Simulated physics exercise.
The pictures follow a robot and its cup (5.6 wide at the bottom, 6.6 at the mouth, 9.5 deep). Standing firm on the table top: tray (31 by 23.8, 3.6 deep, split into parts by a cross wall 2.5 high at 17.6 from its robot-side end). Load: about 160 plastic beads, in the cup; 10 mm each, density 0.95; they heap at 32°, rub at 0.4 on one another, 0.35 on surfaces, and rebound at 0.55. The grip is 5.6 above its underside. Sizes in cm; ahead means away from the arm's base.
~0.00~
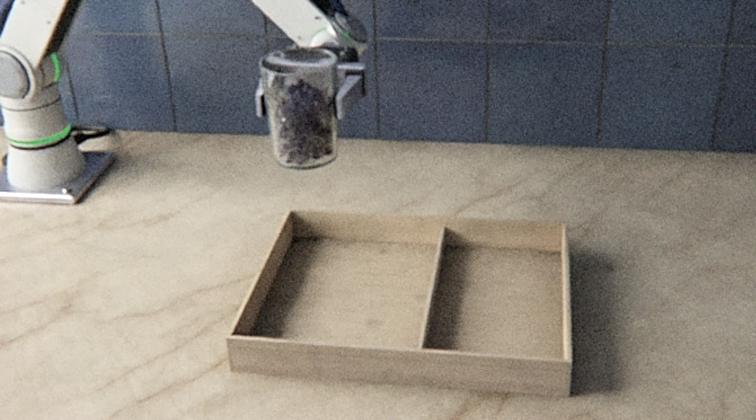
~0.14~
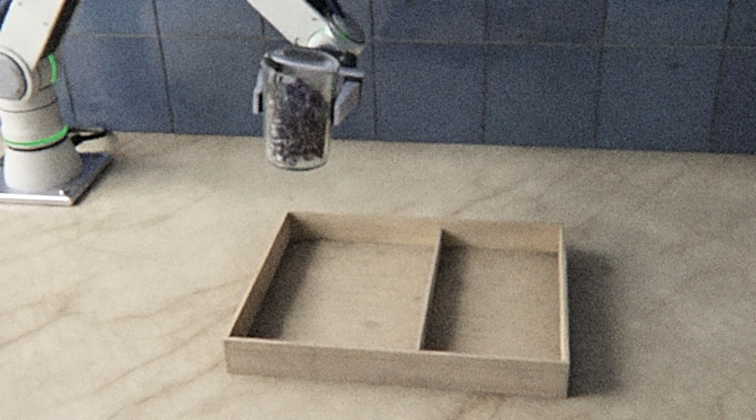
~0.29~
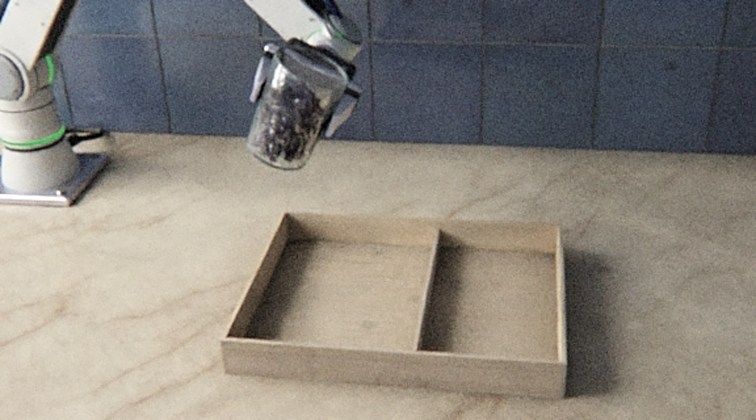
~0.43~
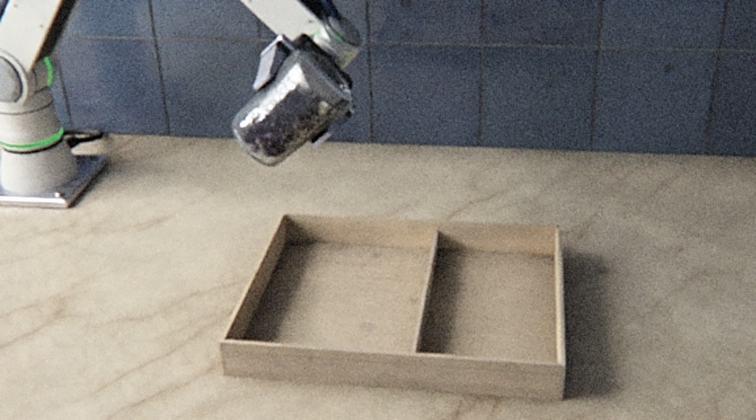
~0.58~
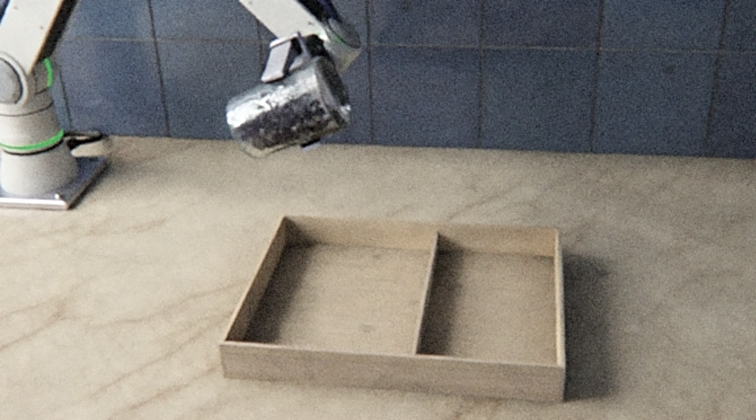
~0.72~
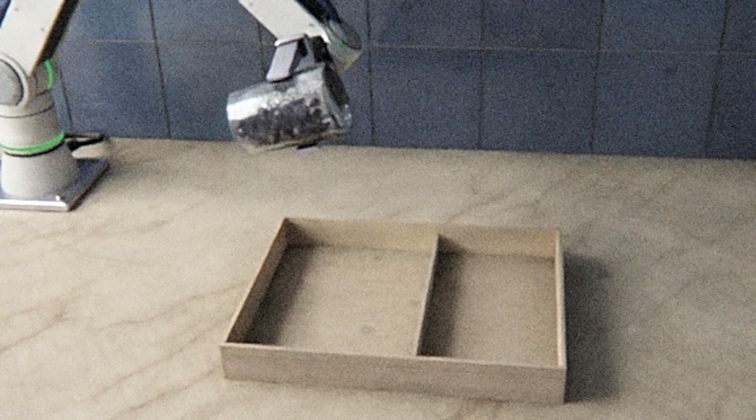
In this clip, a robot arm holds a clear cup of dark beads above a table with a divided wooden tray, then tilts the cup steadily to the left until it lies nearly sideways, the beads still inside.
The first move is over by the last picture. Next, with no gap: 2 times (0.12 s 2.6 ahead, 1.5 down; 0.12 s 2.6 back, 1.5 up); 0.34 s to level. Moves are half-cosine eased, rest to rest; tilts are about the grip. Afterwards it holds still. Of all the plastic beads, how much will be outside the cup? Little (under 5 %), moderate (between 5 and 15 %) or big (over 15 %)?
A moderate share, between 5 and 15 %, ends outside the cup.
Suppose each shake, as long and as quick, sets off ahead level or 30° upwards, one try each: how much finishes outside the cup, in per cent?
About 25 and 30 per cent.
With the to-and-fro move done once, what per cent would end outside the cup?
It would be near 5 per cent.
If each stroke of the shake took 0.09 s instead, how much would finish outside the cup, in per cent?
Then about 15 per cent.
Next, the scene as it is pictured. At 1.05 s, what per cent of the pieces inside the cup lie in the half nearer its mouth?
Roughly 35 per cent.
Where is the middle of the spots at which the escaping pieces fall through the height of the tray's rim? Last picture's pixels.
Around (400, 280).
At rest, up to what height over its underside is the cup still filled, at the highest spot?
Some 8.0 cm.
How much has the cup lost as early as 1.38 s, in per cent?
Near 10 per cent so far.
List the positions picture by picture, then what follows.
The first frame shows cup middle at (302, 111), level; upper third of the load around (303, 108), from x 275 to 330, top at y 90; 156 in the cup.
The second frame shows cup middle at (299, 112), tilted 7° forward; upper third of the load around (299, 110), from x 270 to 325, top at y 90.
The third frame shows cup middle at (293, 112), tilted 25° forward; upper third of the load around (288, 108), from x 255 to 320, top at y 90.
The fourth frame shows cup middle at (289, 112), tilted 48° forward; upper third of the load around (278, 105), from x 240 to 315, top at y 90.
The fifth frame shows cup middle at (287, 111), tilted 66° forward; upper third of the load around (272, 102), from x 240 to 315, top at y 85.
The sixth frame shows cup middle at (288, 112), tilted 73° forward; upper third of the load around (274, 102), from x 240 to 320, top at y 90; 156 in the cup.
By 1.05 s, tilted 73° forward, highest piece 22 above the table; 151 in the cup, 5 in flight or on a rim.
By 1.38 s, tilted 34° forward, highest piece 24 above the table; 142 in the cup, 7 in the robot-side part, 5 in the far-side part, 2 in flight or on a rim.
By 1.74 s, level, highest piece 25 above the table; 142 in the cup, 9 in the robot-side part, 5 in the far-side part.
By 2.79 s, level, highest piece 25 above the table; 142 in the cup, 9 in the robot-side part, 5 in the far-side part.
Final count, 142 in the cup, 9 in the robot-side part, 5 in the far-side part. That is 9 % outside the cup.
